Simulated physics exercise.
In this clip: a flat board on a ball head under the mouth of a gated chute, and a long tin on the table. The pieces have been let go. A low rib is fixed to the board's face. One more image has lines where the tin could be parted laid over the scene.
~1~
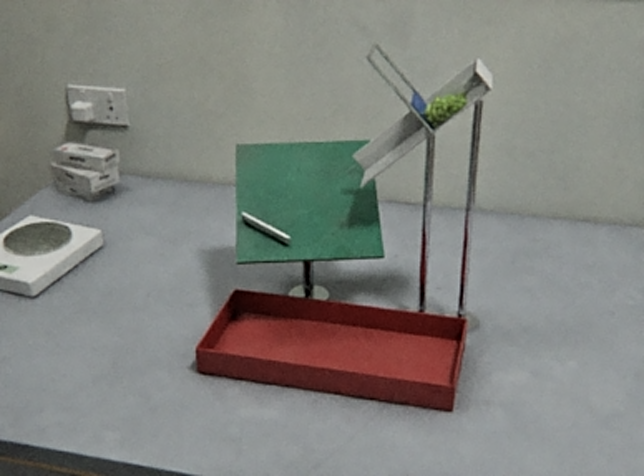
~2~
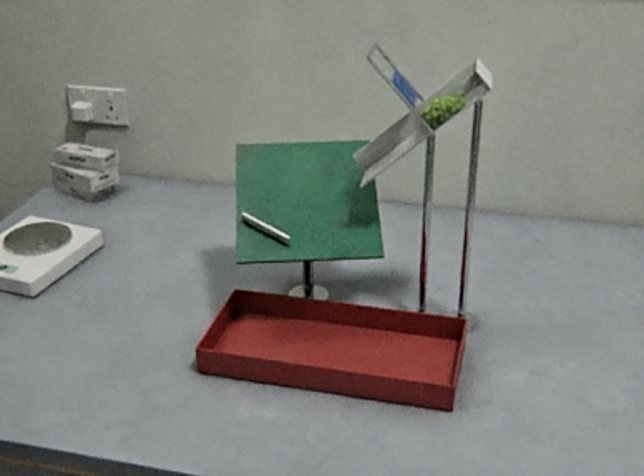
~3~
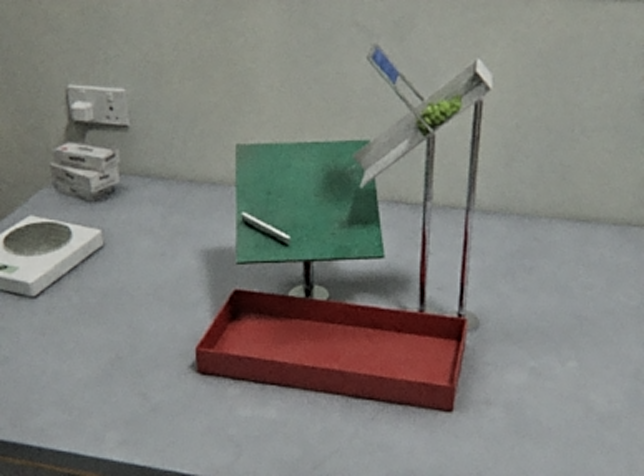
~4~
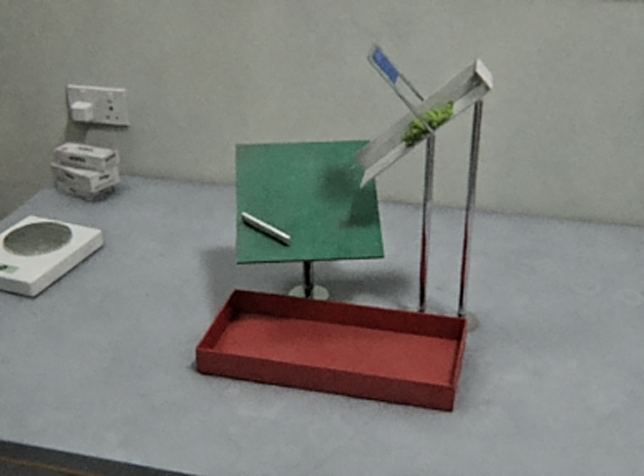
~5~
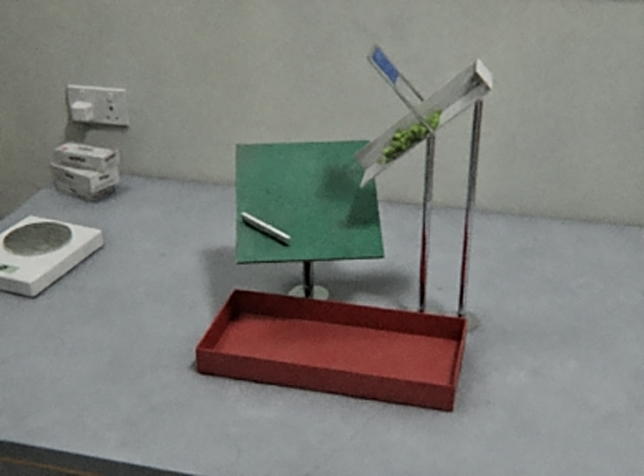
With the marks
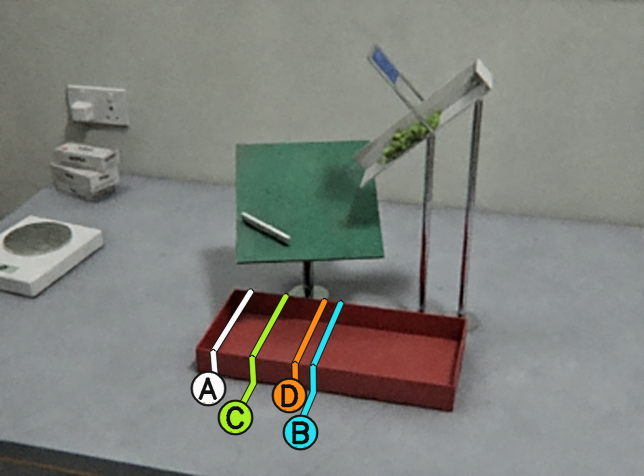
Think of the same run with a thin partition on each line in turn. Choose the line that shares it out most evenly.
D beats the others.
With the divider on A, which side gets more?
More lands on the right.
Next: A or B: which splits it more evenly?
It is B.
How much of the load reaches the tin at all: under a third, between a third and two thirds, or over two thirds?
About that: Over two thirds.
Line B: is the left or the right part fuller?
Left.
On the marked copy, line A crosses the front rim at (213, 351); line B crosses the front rim at (313, 365); line C crosses the front rim at (252, 357); line D crosses the front rim at (295, 363).
With A, of what is caught, a stray few on the left of the divider, nearly all on the right.
With B, of what is caught, most on the left of the divider, a small part on the right.
With C, of what is caught, a small part on the left of the divider, most on the right.
With D, of what is caught, about half on the left of the divider, about half on the right.
